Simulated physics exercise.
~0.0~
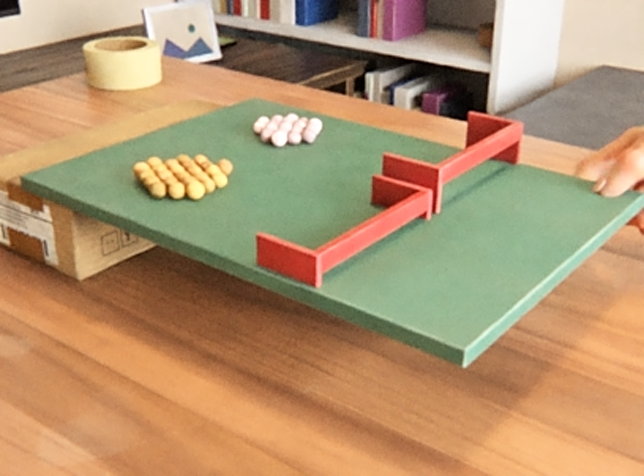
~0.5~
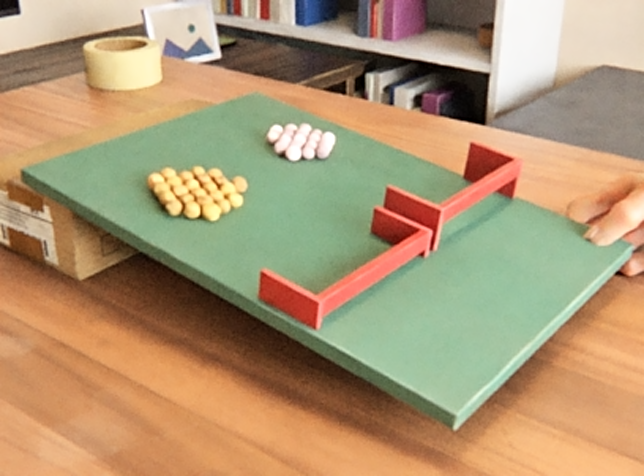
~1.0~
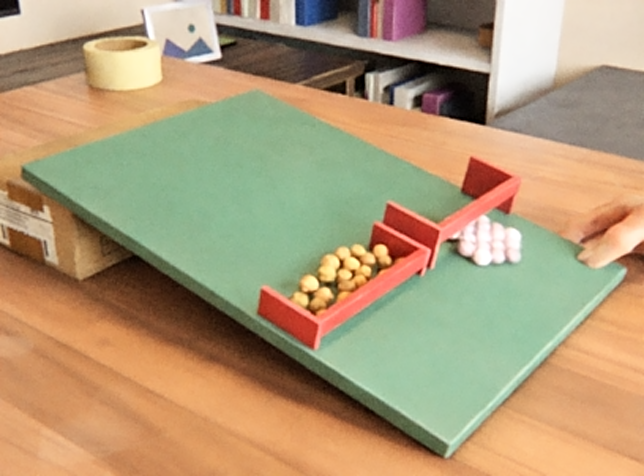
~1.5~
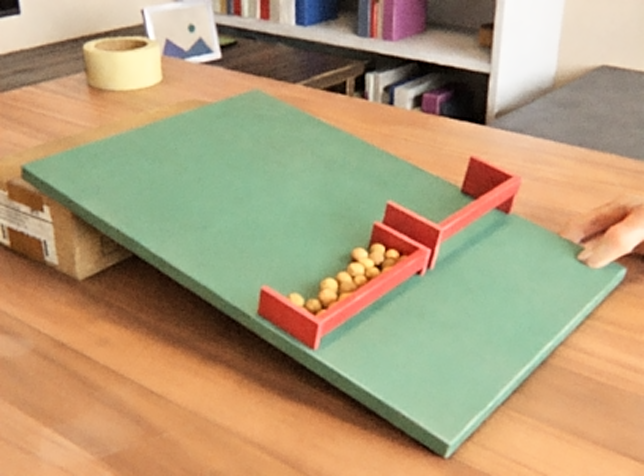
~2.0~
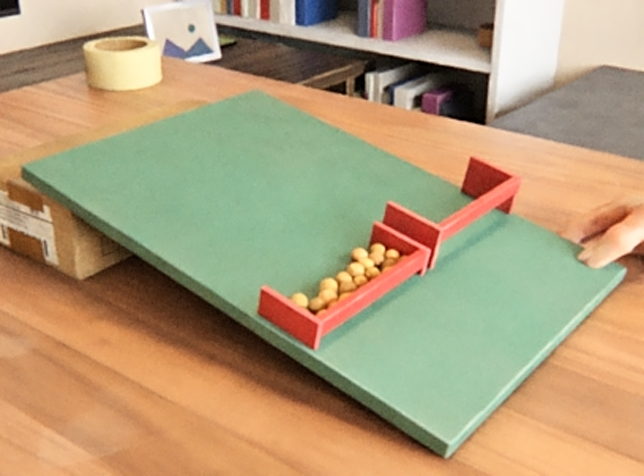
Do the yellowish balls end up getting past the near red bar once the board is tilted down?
No, the yellowish balls cannot fit through the gap and stay gathered behind the near bar. Only the pale pink ones get through, at the far bar.
